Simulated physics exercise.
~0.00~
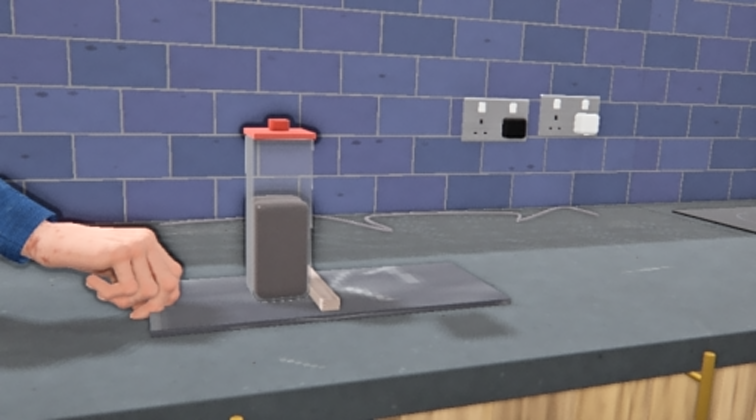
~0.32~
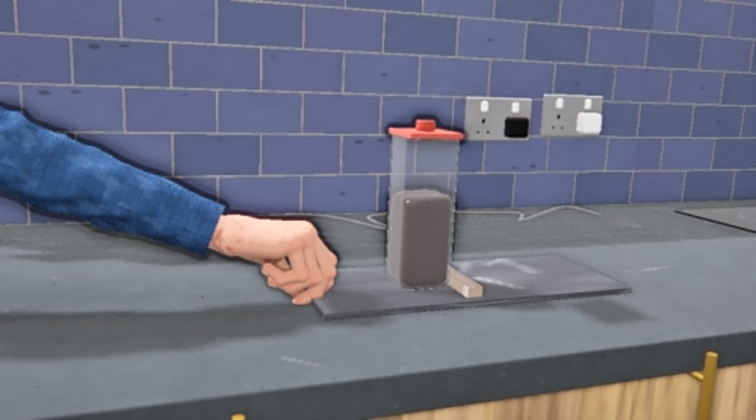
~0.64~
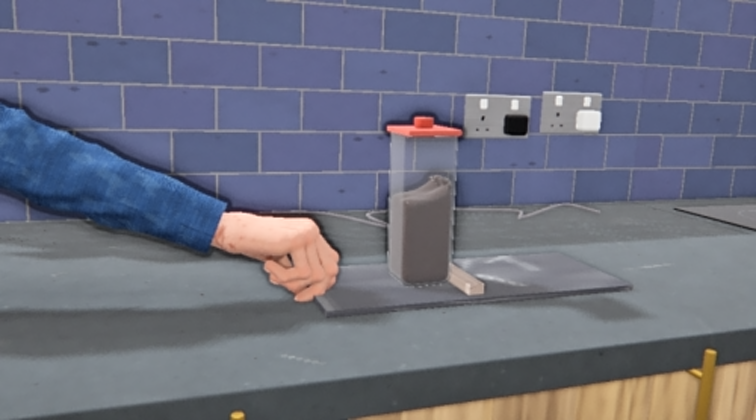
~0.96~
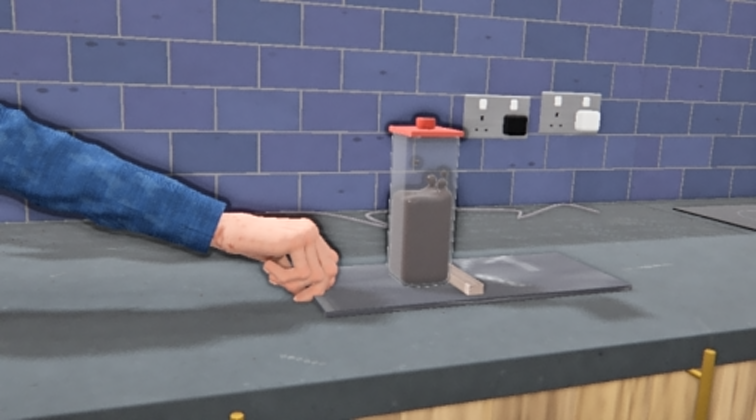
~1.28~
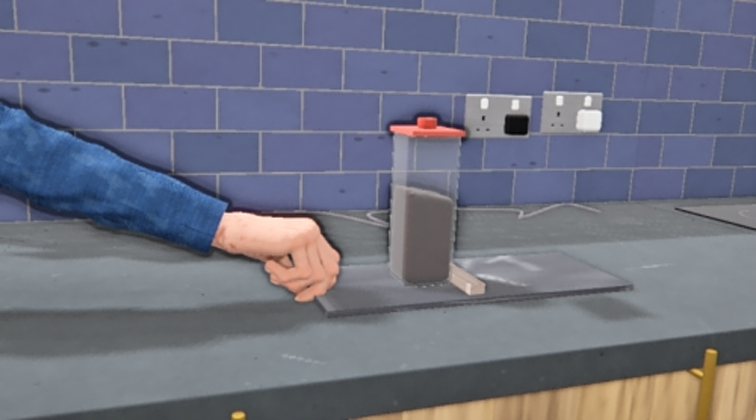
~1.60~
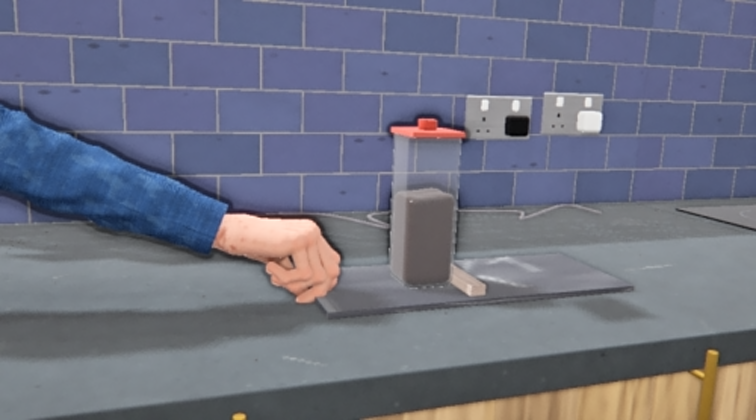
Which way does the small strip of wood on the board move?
The strip of wood moves to the right, along with the board and the canister.
